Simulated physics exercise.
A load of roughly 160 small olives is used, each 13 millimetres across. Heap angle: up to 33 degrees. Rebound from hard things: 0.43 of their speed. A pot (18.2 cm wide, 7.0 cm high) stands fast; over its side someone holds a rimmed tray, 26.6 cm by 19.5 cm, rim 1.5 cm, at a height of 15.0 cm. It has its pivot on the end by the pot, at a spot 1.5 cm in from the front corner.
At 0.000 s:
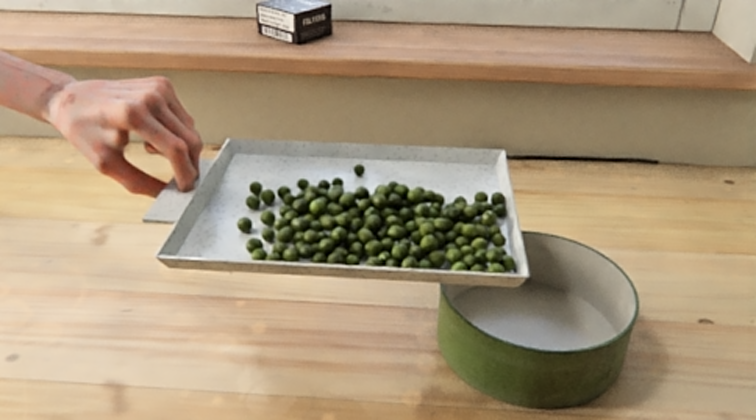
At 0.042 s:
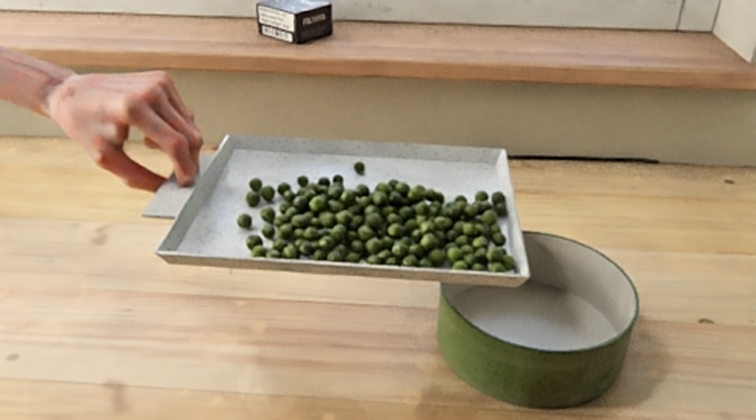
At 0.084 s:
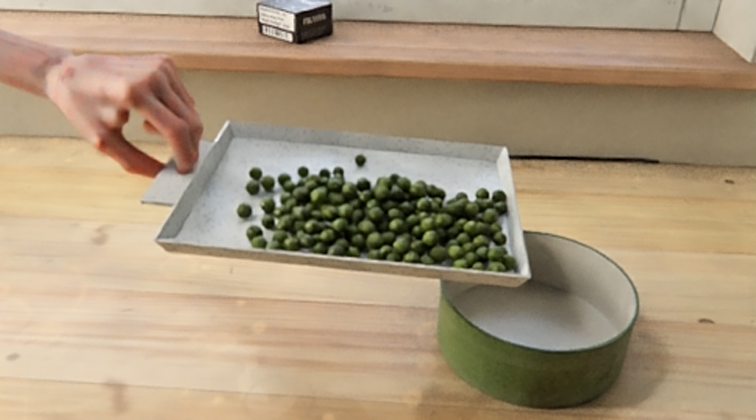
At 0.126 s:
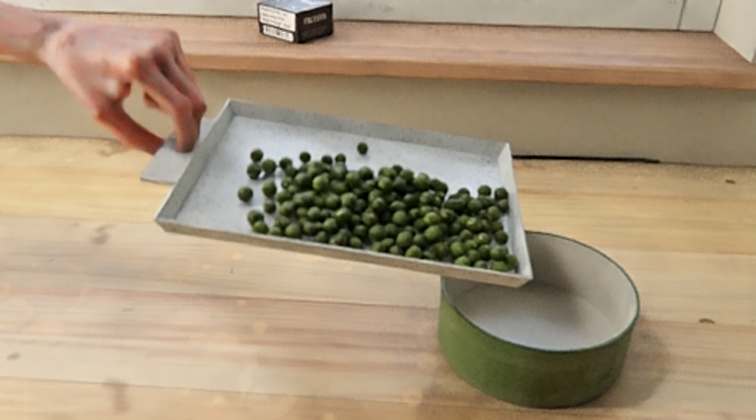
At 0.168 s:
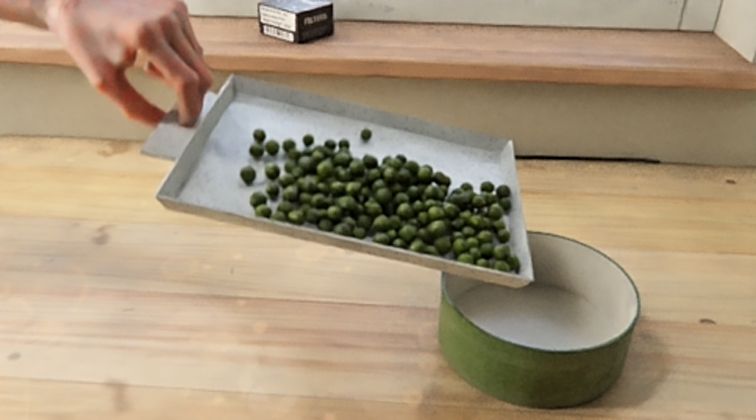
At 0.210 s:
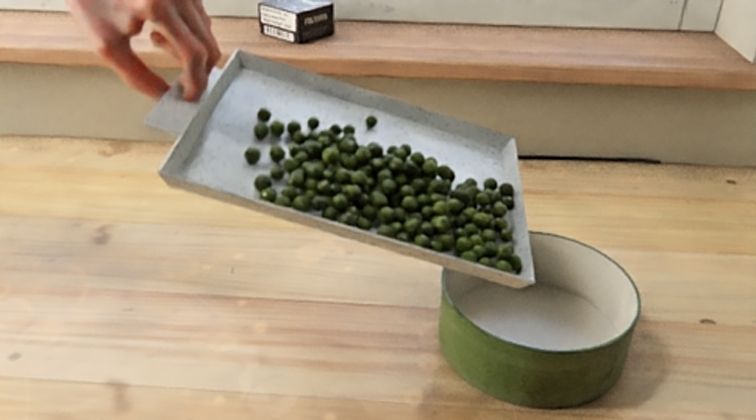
The clip opens with a hand gripping the left end of a rimmed metal tray of small green olives, held nearly level beside a round green pot on a wooden table. The hand then lifts that end, slowly at first, and the tray slants down toward the right, the olives staying heaped on it.
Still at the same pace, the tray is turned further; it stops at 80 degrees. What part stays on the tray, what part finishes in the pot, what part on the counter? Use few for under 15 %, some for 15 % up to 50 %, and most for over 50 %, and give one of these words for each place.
Tray: Few, pot: Some, counter: Most.
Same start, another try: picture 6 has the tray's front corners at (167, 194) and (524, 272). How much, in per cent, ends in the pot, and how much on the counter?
Pot 55, counter 45.
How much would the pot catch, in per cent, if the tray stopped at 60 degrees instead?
In that case, near 35 percent.
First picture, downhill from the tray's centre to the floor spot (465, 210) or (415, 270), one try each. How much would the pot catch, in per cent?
First try: Around 80 percent; second try: Around 0 percent.
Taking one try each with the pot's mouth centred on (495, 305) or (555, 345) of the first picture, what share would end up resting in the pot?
First try around 45 %, second around 95 %.
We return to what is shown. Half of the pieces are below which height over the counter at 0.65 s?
About 18 centimetres.
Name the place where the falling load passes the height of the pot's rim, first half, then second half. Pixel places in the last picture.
At roughly (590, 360) first, later on at (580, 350).
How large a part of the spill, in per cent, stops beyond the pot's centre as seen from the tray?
80 per cent.
Then, at 0.48 s, tilt 49 degrees; the tray holds 100 %, the pot 0 %.
Then, at 0.65 s, tilt 69 degrees; the tray holds 80 %, the pot 0 %.
Then, at 0.95 s, tilt 80 degrees; the tray holds 10 %, the pot 35 %.
By 1.8 s all is still; tray 0 %, pot 40 %, counter 60 %.
